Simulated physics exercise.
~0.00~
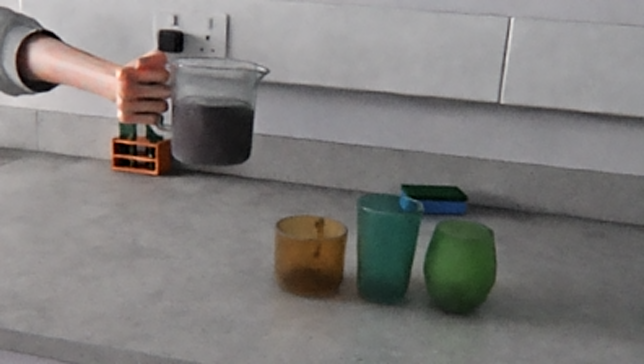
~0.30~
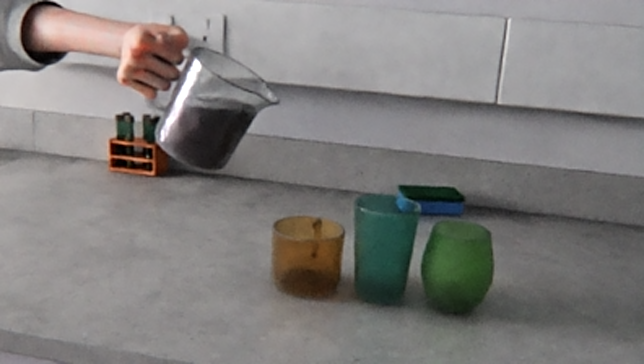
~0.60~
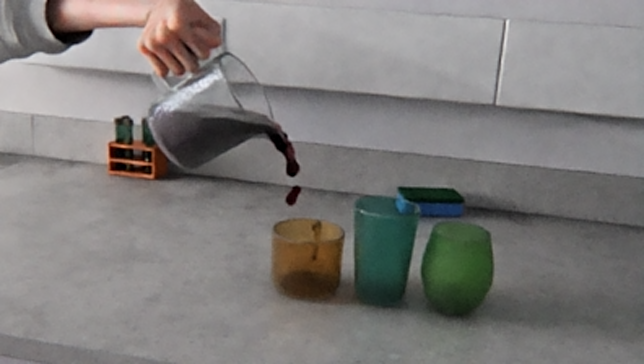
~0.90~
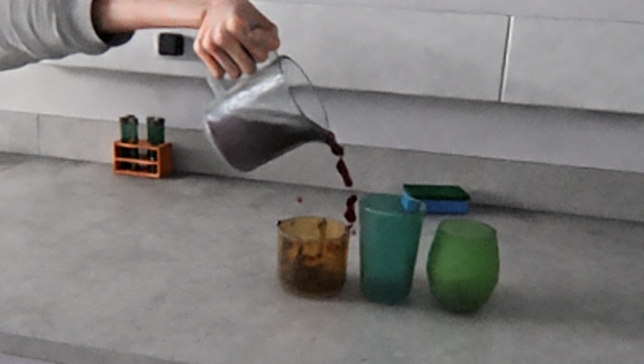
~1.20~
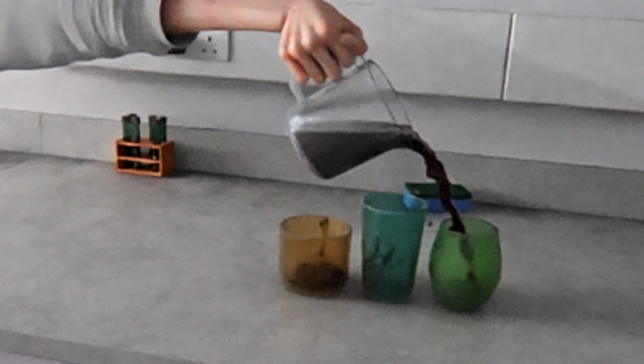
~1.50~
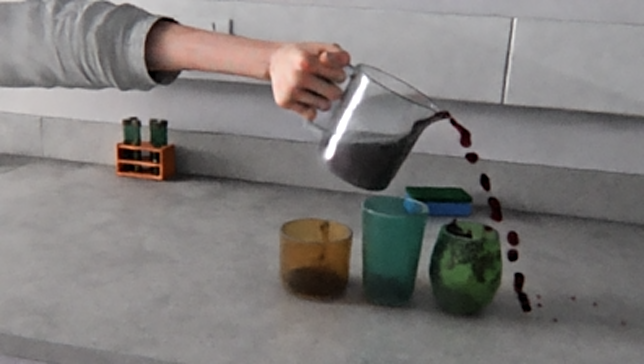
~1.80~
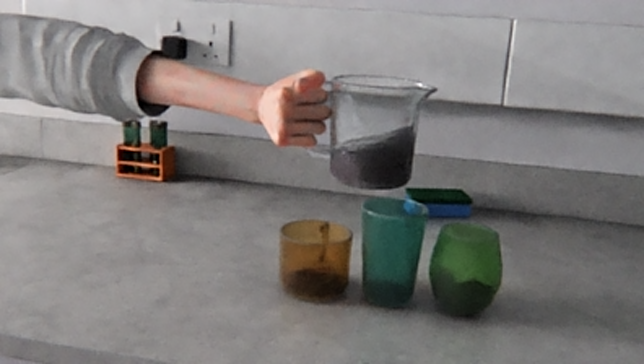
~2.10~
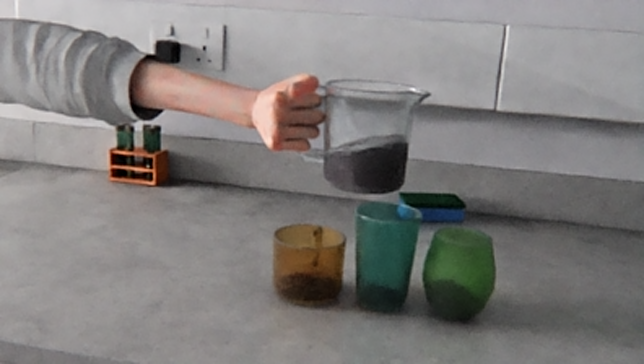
A hand sweeping a tilted pitcher rightwards, pouring dark red liquid across three coloured glasses, spilling some, then holding it level.
